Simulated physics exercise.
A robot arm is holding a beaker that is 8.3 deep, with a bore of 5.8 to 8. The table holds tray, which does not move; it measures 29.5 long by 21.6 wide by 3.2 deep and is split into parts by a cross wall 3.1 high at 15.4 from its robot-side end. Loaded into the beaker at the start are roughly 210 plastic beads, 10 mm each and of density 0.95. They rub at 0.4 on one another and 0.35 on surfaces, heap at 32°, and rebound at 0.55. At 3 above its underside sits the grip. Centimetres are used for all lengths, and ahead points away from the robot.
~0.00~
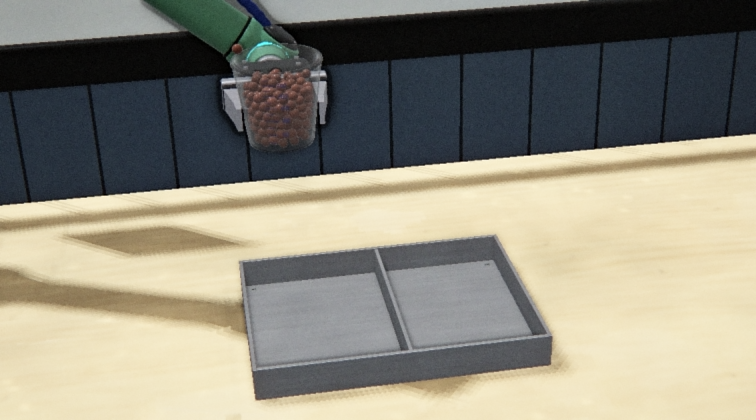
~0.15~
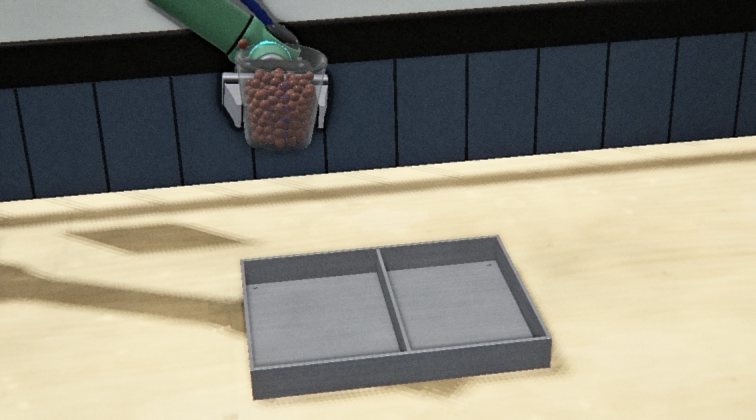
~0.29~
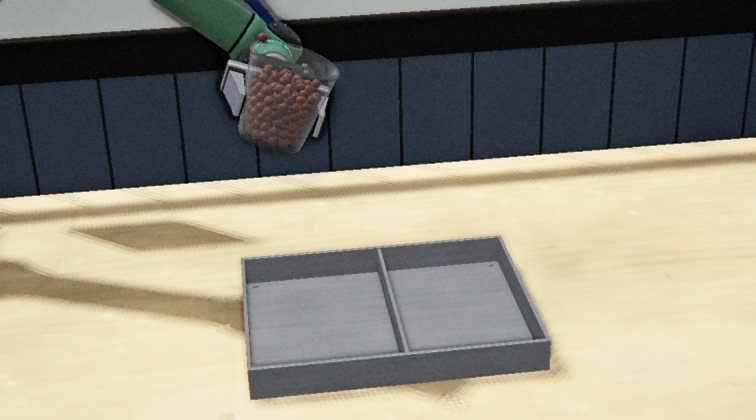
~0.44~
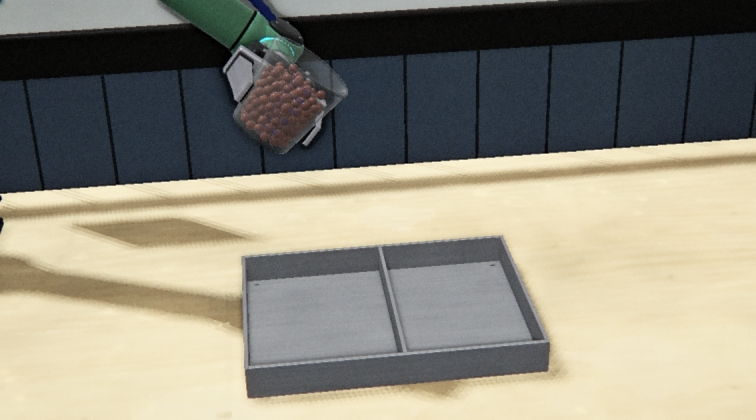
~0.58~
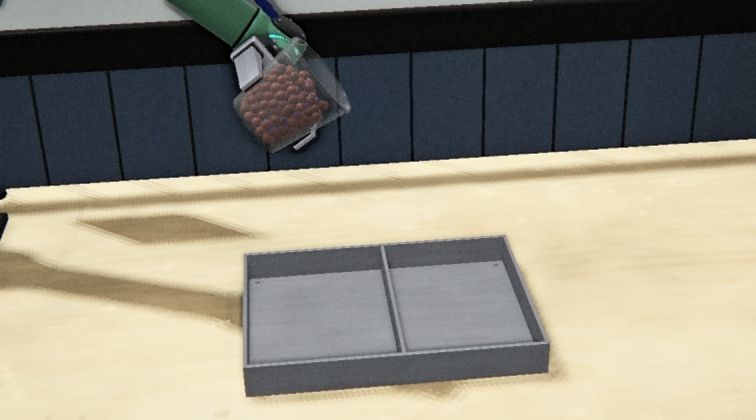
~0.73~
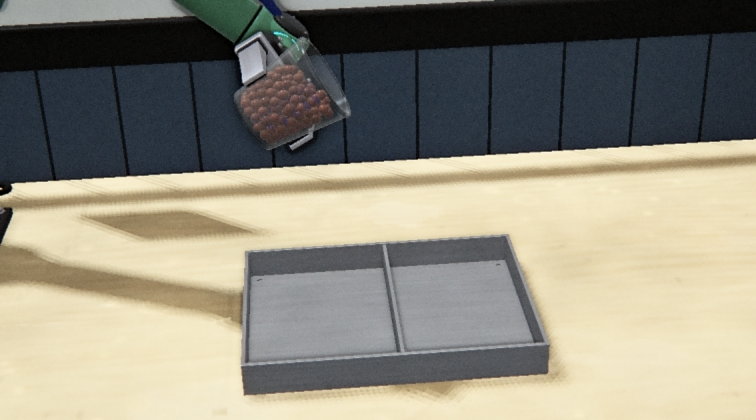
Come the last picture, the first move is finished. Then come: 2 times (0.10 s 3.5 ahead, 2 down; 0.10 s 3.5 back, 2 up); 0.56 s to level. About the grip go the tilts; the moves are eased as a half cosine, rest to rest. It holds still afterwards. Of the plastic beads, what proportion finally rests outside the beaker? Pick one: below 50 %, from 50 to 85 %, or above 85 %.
Below 50 %.
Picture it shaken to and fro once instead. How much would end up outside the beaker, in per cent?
In that case it would be roughly 15 per cent.
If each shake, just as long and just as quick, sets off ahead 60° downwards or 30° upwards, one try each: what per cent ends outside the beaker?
Try one gives about 10 in a hundred, try two about 65 in a hundred.
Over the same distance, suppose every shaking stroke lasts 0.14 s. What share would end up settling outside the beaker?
I'd expect close to 10 in a hundred.
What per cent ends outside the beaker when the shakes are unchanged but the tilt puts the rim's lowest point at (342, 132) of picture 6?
Around 75 per cent of it.
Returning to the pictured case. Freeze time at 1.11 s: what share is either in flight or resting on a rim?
That comes to about 8 per cent, more or less.
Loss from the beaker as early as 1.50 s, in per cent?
Roughly 20 percent.
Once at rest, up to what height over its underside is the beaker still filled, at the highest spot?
7.5 cm.
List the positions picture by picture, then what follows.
Beaker middle at (279, 101), level; upper third of the load around (278, 89), from x 235 to 310, top at y 50; 206 in the beaker, in the first picture.
Beaker middle at (280, 101), tilted 6° forward; upper third of the load around (278, 90), from x 245 to 310, top at y 45, in the second picture.
Beaker middle at (282, 101), tilted 21° forward; upper third of the load around (278, 88), from x 250 to 315, top at y 40, in the third picture.
Beaker middle at (285, 101), tilted 39° forward; upper third of the load around (279, 88), from x 245 to 320, top at y 65, in the fourth picture.
Beaker middle at (287, 101), tilted 54° forward; upper third of the load around (281, 88), from x 245 to 325, top at y 70, in the fifth picture.
Beaker middle at (288, 100), tilted 60° forward; upper third of the load around (281, 89), from x 245 to 330, top at y 70; 206 in the beaker, in the sixth picture.
By 1.11 s, tilted 60° forward, highest piece 28 above the table; 174 in the beaker, 14 in the far-side part, 2 in the robot-side part, 16 in flight or on a rim.
By 1.50 s, tilted 16° forward, highest piece 30 above the table; 162 in the beaker, 27 in the far-side part, 8 in the robot-side part, 2 on the table or floor, 7 in flight or on a rim.
By 1.89 s, level, highest piece 30 above the table; 162 in the beaker, 29 in the far-side part, 12 in the robot-side part, 3 on the table or floor.
By 2.94 s, level, highest piece 30 above the table; 162 in the beaker, 29 in the far-side part, 12 in the robot-side part, 3 on the table or floor.
Final count, 162 in the beaker, 29 in the far-side part, 12 in the robot-side part, 3 on the table or floor. That is 21 % outside the beaker.
